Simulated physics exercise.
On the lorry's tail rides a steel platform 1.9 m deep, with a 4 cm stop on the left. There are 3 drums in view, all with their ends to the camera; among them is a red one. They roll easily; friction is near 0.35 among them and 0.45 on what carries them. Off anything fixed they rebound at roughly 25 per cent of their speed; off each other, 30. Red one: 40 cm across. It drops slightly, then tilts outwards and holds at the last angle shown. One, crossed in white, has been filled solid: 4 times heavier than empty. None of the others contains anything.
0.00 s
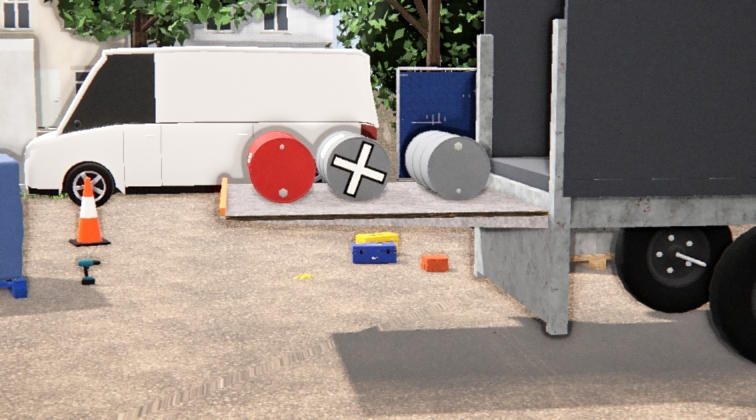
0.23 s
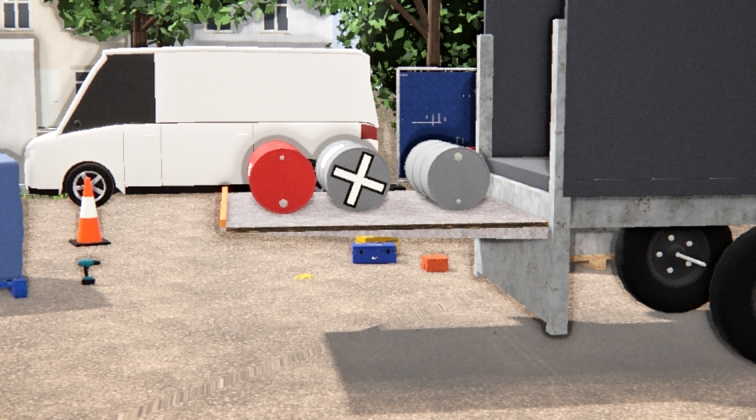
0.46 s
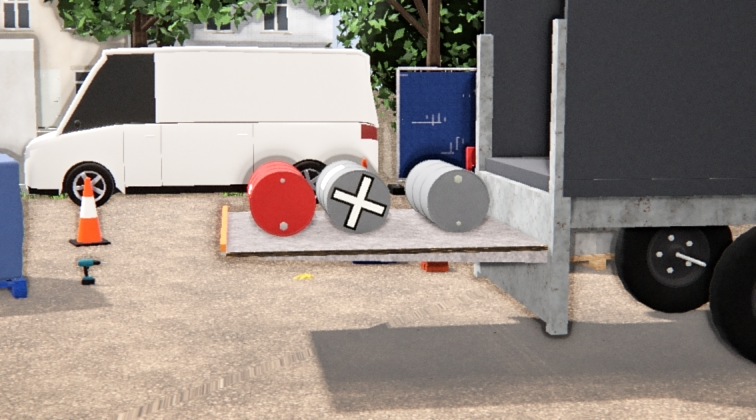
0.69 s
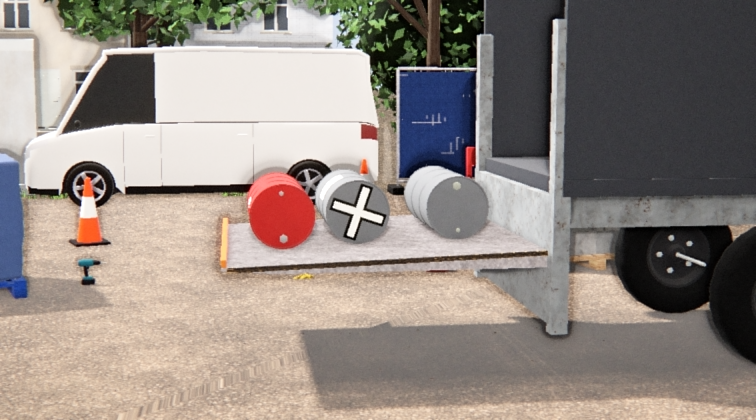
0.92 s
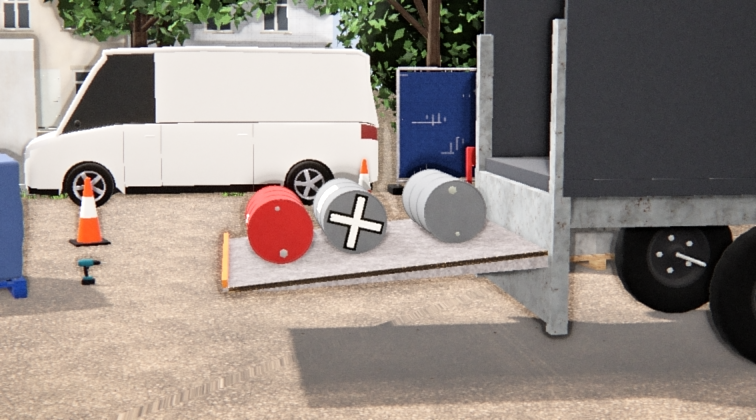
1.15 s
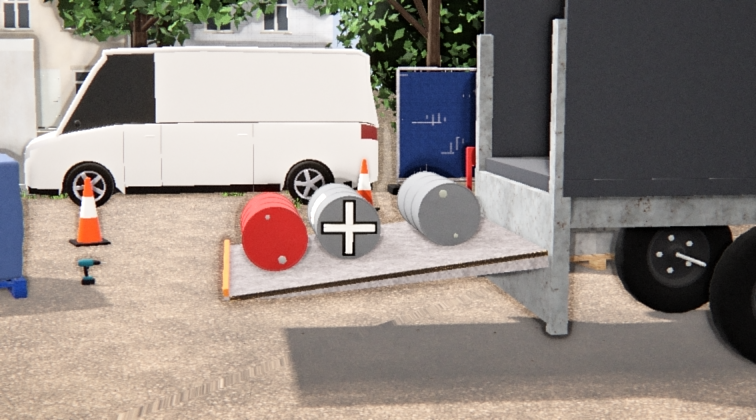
To begin with, a red drum, a grey drum marked with a white cross and a plain grey drum sit on a level platform behind a lorry. The platform lowers, still roughly level, then slopes down towards its left end, and the drums roll slightly left as the cross turns anticlockwise.
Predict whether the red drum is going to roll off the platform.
As it turns out, red escapes over the edge.
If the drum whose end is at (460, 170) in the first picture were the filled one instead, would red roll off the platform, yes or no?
In that scenario, red: It happens.
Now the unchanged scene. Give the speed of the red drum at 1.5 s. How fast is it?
Its speed is roughly 0.4 m/s.
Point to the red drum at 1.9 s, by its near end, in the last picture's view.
Near (231, 238).
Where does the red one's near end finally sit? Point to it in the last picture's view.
Near (56, 344).
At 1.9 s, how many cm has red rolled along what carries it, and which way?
Shift of red: 30, leftward.
By 1.5 s, red is on the plate, 20 cm from the stop, rolling left; 0 of 3 are off.
By 1.9 s, red is on the plate, 5 cm from the stop, rolling left; 0 of 3 are off.
By 2.3 s, red is over the stop and falling; 1 of 3 is off.
Finally (4.6 s), red is off the lift, on the ground; 1 of 3 is off.
